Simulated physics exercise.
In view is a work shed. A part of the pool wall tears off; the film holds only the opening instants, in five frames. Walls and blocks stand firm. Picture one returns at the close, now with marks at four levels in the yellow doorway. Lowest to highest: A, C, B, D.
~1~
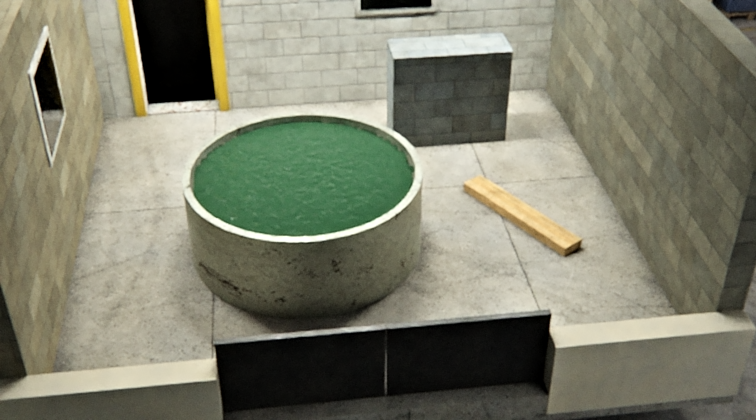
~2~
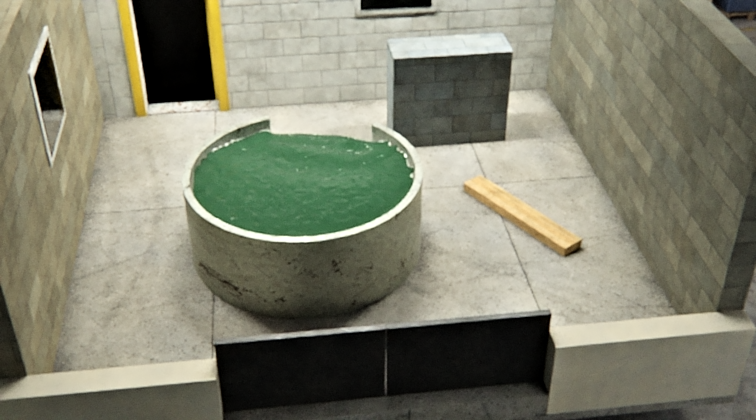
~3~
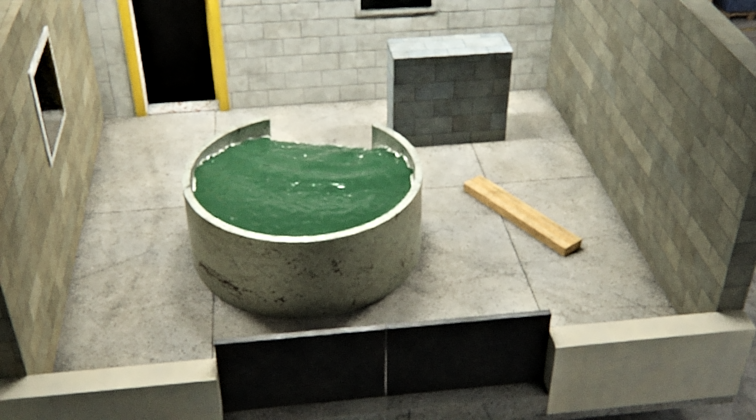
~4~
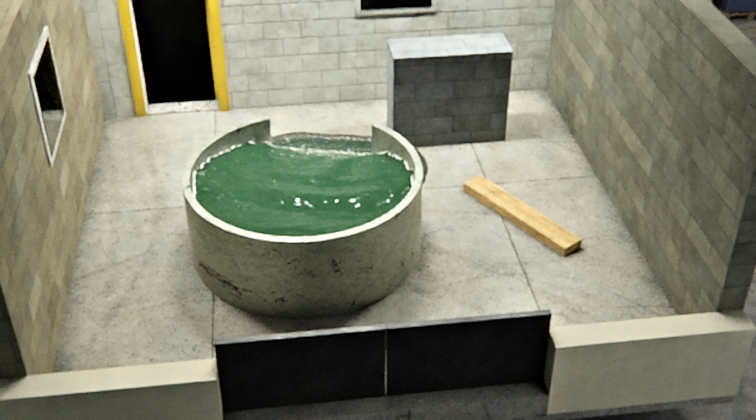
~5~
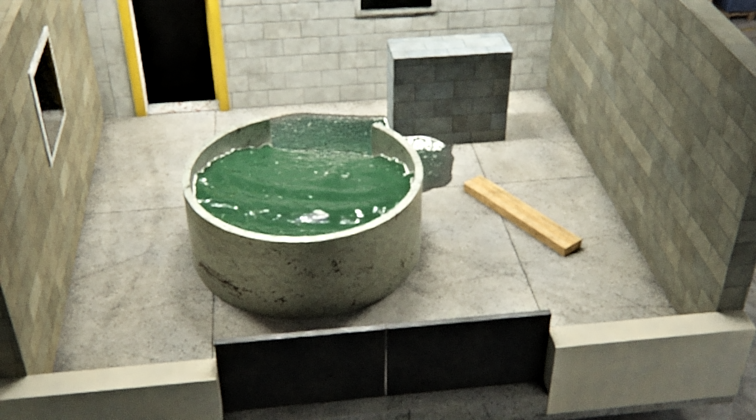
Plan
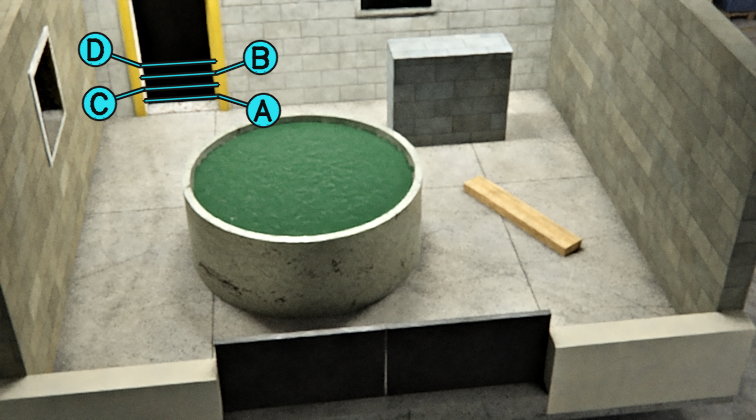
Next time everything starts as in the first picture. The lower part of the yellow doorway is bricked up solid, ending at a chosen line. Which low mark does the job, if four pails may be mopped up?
Go for A.
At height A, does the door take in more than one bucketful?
No, it does not.
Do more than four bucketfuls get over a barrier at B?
No, not at all.
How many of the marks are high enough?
All of the four.
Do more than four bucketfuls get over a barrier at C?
No, not at all.
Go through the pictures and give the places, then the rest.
Water in the pool at rest, its middle at (304, 177); foot of the yellow doorway at (184, 113); shut gate at (385, 338).
Water covers 1 % of the ground, its front hidden from here.
Water covers 4 % of the ground, its front hidden from here.
Water covers 8 % of the ground, its front hidden from here.
Water covers 14 % of the ground and shows as far out as (366, 118).
On the marked copy, A at (182, 98); B at (179, 75); C at (180, 87); D at (177, 63); from the bottom up A, C, B, D.
Choosing A, a splash gets over, under a bucket.
Choosing B, nothing gets over.
Choosing C, nothing gets over.
Choosing D, nothing gets over.
